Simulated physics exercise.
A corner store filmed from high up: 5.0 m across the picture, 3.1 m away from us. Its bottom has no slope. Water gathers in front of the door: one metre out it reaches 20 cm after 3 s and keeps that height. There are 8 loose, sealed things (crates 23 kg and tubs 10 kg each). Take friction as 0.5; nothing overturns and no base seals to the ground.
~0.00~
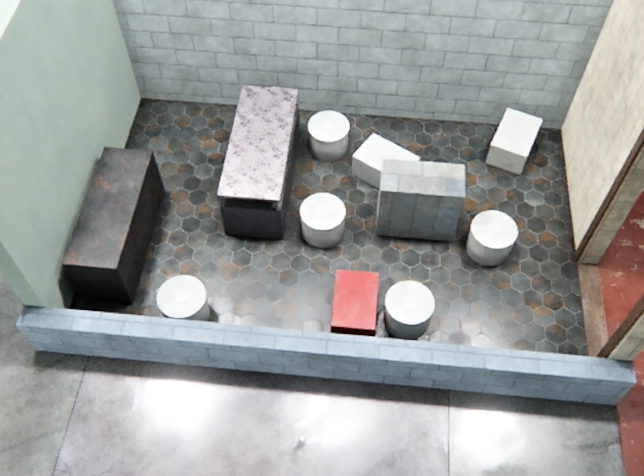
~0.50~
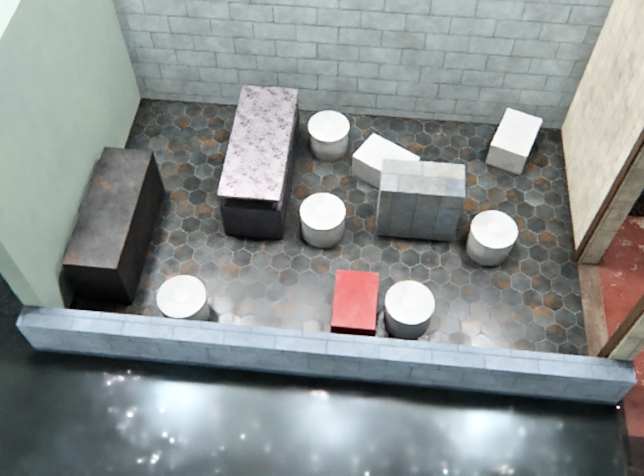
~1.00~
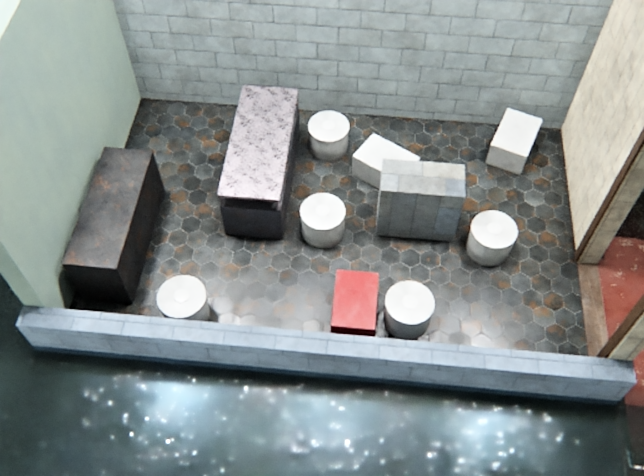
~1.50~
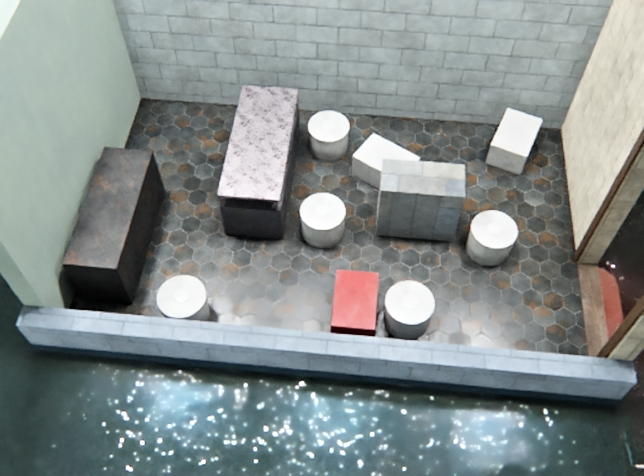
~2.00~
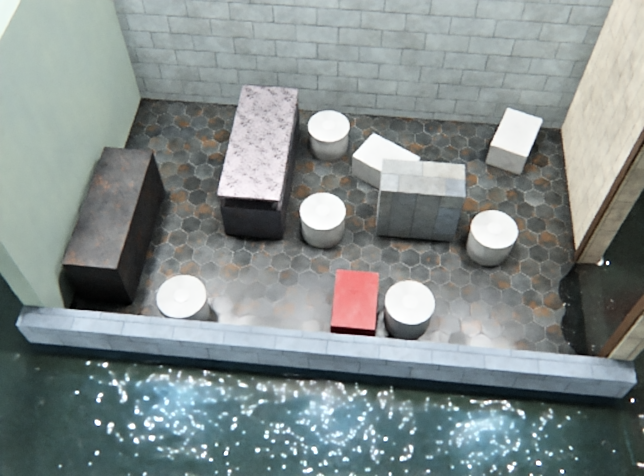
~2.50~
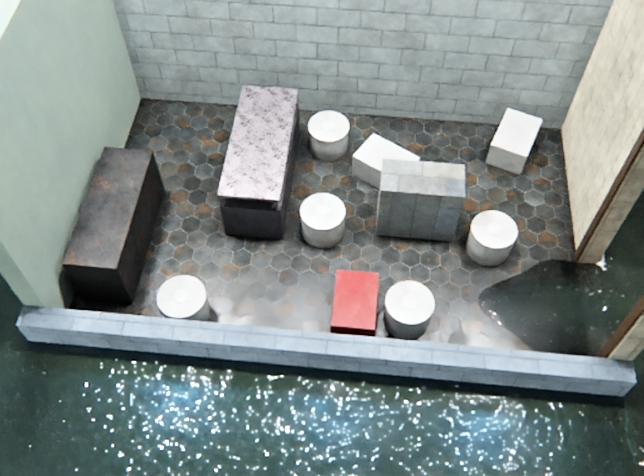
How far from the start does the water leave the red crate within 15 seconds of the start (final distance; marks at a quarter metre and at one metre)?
Red crate travels far.
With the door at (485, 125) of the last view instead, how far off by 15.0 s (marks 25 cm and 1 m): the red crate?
In that case the red crate travels far.
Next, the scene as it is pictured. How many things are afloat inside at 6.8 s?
At that moment 3.
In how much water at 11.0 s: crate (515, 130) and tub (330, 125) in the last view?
Roughly 7 and 10 cm.
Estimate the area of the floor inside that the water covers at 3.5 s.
Some 3.0 m2.
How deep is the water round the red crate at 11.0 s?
Roughly 13 cm.
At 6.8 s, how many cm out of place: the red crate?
Roughly 120 cm by then.
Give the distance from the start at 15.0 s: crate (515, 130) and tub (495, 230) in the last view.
In turn: 60 cm, 10 cm.
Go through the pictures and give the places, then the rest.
The first picture shows the red crate at (355, 299), on the bottom; 0.0 m2 under water; 0 of 8 have shifted.
The second picture shows the red crate at (355, 299), on the bottom; 0.0 m2 under water; 0 of 8 have shifted.
The third picture shows the red crate at (355, 299), on the bottom; water covers 0.0 m2; 0 of 8 have shifted.
The fourth picture shows the red crate at (355, 299), on the bottom; water covers 0.0 m2; 0 of 8 have shifted.
The fifth picture shows the red crate at (355, 299), on the bottom; water covers 0.2 m2; 0 of 8 have shifted.
The sixth picture shows the red crate at (355, 299), on the bottom; water covers 0.8 m2; 0 of 8 have shifted.
After 3.5 s the red crate is near (355, 299), 0.0 m from its start, aground; 0 afloat.
After 6.8 s the red crate is near (233, 267), 1.2 m from its start, aground; 3 afloat.
After 11.0 s the red crate is near (204, 121), 2.7 m from its start, afloat; 6 afloat.
After 15.0 s the red crate is near (175, 107), 3.1 m from its start, afloat; 8 afloat.
